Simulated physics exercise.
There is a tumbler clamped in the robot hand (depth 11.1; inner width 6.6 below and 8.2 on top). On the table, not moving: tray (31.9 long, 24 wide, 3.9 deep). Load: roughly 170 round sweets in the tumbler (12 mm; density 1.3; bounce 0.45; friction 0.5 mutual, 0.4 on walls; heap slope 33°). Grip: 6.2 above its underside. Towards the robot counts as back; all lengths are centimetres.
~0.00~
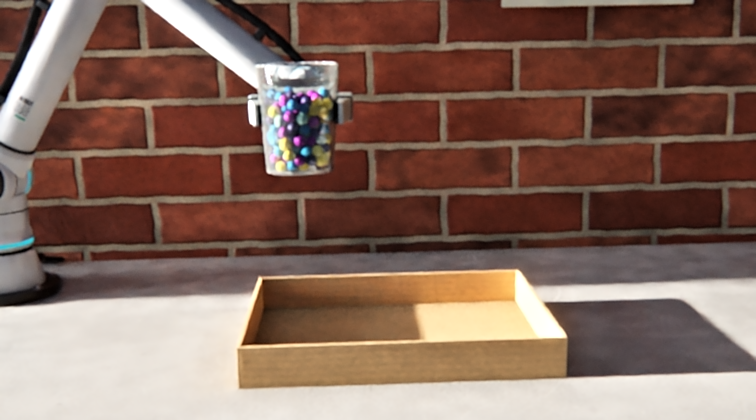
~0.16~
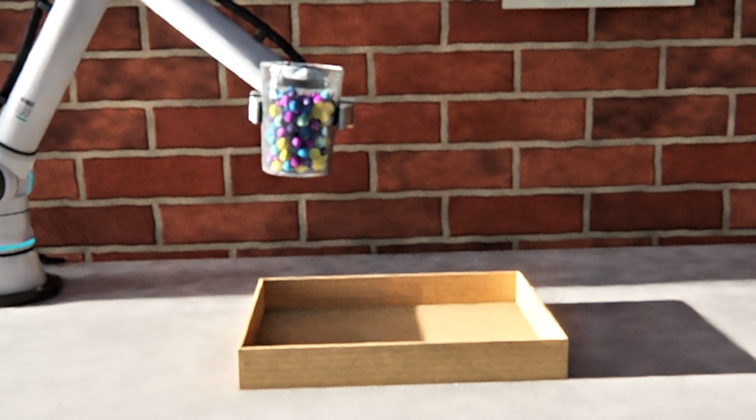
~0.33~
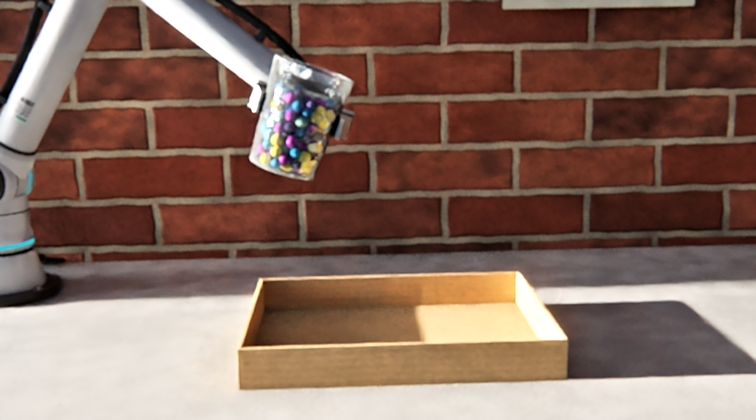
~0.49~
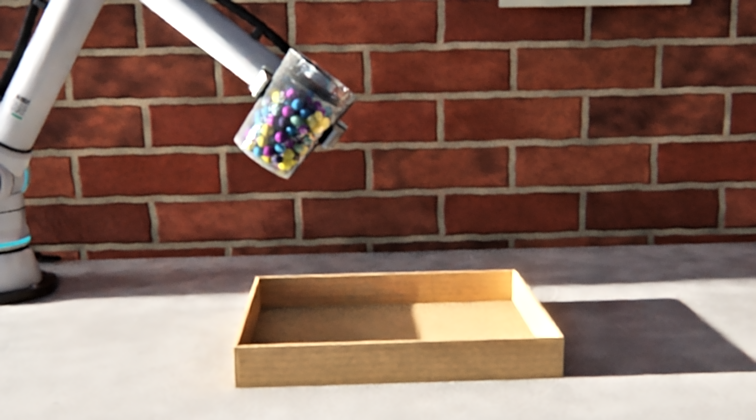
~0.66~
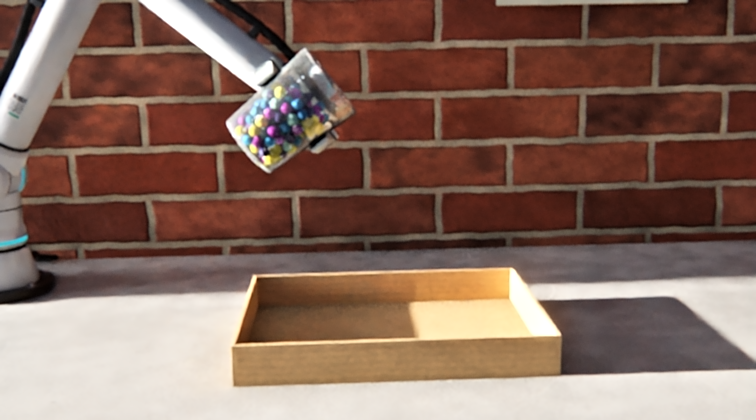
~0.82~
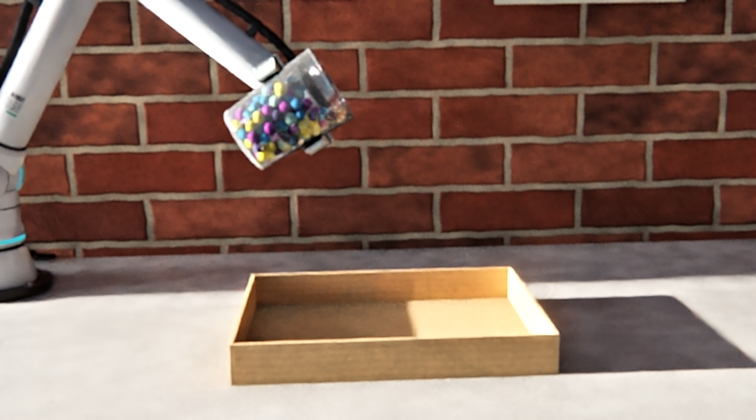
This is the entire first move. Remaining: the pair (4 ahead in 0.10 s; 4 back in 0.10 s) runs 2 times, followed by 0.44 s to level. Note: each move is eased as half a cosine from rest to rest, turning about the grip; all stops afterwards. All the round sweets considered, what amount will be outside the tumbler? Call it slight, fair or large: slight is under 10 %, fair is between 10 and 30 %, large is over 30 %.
I would call it fair, between 10 and 30 %.
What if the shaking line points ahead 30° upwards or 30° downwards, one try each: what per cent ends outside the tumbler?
You'd get some 30 per cent with the first setting and some 5 per cent with the second.
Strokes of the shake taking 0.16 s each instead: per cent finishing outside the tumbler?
Roughly 0 percent would.
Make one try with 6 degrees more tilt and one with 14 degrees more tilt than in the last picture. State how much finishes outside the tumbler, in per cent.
First try near 25 %, second near 45 %.
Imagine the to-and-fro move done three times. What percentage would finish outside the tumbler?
Expected share: About 20 %.
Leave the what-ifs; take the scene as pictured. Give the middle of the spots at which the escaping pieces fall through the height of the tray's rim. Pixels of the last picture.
I'd say somewhere around (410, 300).
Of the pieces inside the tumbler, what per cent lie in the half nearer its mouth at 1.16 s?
About 50 per cent.
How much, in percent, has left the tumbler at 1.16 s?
Roughly 10 per cent by then.
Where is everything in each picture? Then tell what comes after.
Tumbler middle at (299, 119), level; upper third of the load around (298, 110), from x 270 to 330, top at y 95; 174 in the tumbler, in the first picture.
Tumbler middle at (299, 120), tilted 6° forward; upper third of the load around (298, 111), from x 270 to 330, top at y 95, in the second picture.
Tumbler middle at (298, 120), tilted 20° forward; upper third of the load around (295, 112), from x 260 to 330, top at y 90, in the third picture.
Tumbler middle at (292, 117), tilted 38° forward; upper third of the load around (288, 108), from x 245 to 325, top at y 85, in the fourth picture.
Tumbler middle at (289, 115), tilted 52° forward; upper third of the load around (284, 105), from x 240 to 320, top at y 80, in the fifth picture.
Tumbler middle at (286, 113), tilted 58° forward; upper third of the load around (280, 104), from x 235 to 330, top at y 80; 174 in the tumbler, in the sixth picture.
By 1.16 s, tilted 58° forward, highest piece 28 above the table; 158 in the tumbler, 2 in the tray, 14 in flight or on a rim.
By 1.49 s, tilted 18° forward, highest piece 29 above the table; 144 in the tumbler, 27 in the tray, 3 on the table or floor.
By 1.86 s, level, highest piece 28 above the table; 144 in the tumbler, 27 in the tray, 3 on the table or floor.
By 2.91 s, level, highest piece 28 above the table; 144 in the tumbler, 27 in the tray, 3 on the table or floor.
Final count, 144 in the tumbler, 27 in the tray, 3 on the table or floor. That is 17 % outside the tumbler.
